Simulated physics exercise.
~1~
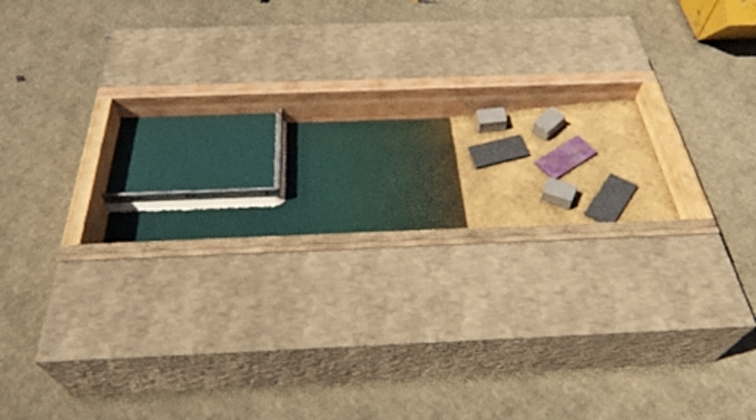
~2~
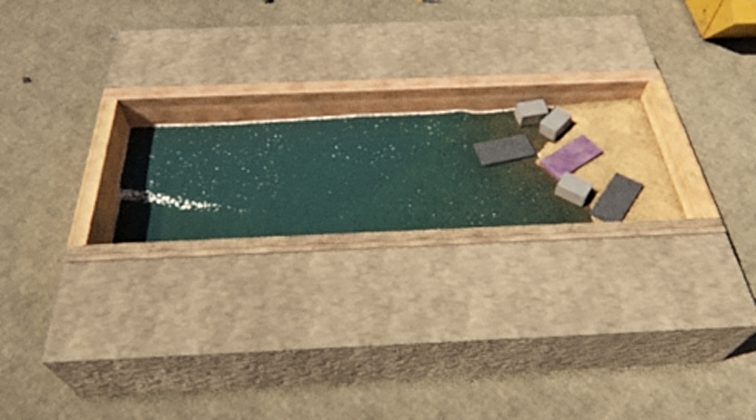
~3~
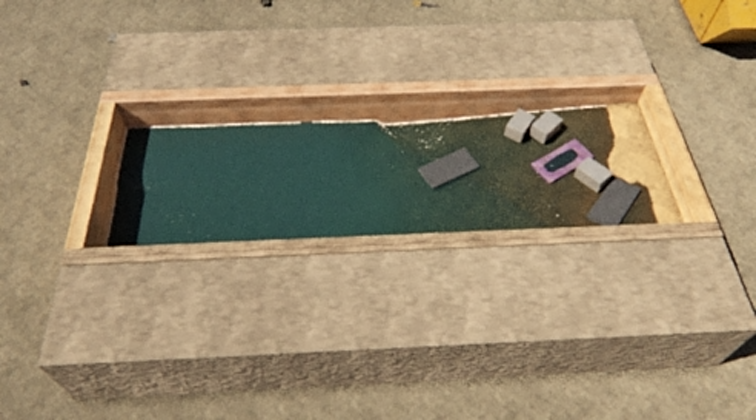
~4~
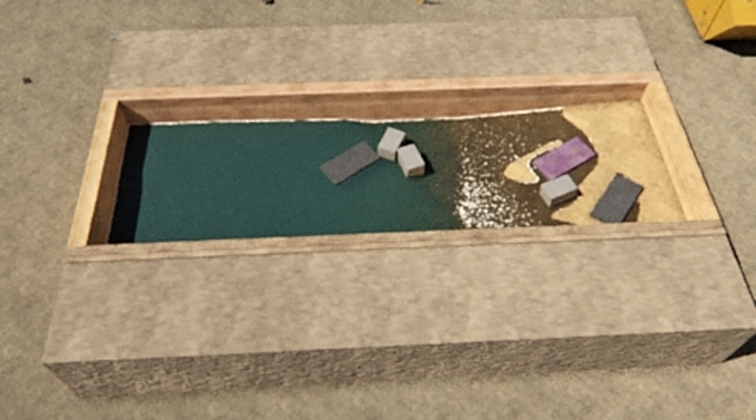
In this clip, water penned at the left of a walled sandy bay surges right up the slope, nudging grey blocks; as it draws back, two blocks and a dark slab drift left, while the purple slab stays on the sand beside another block and slab.
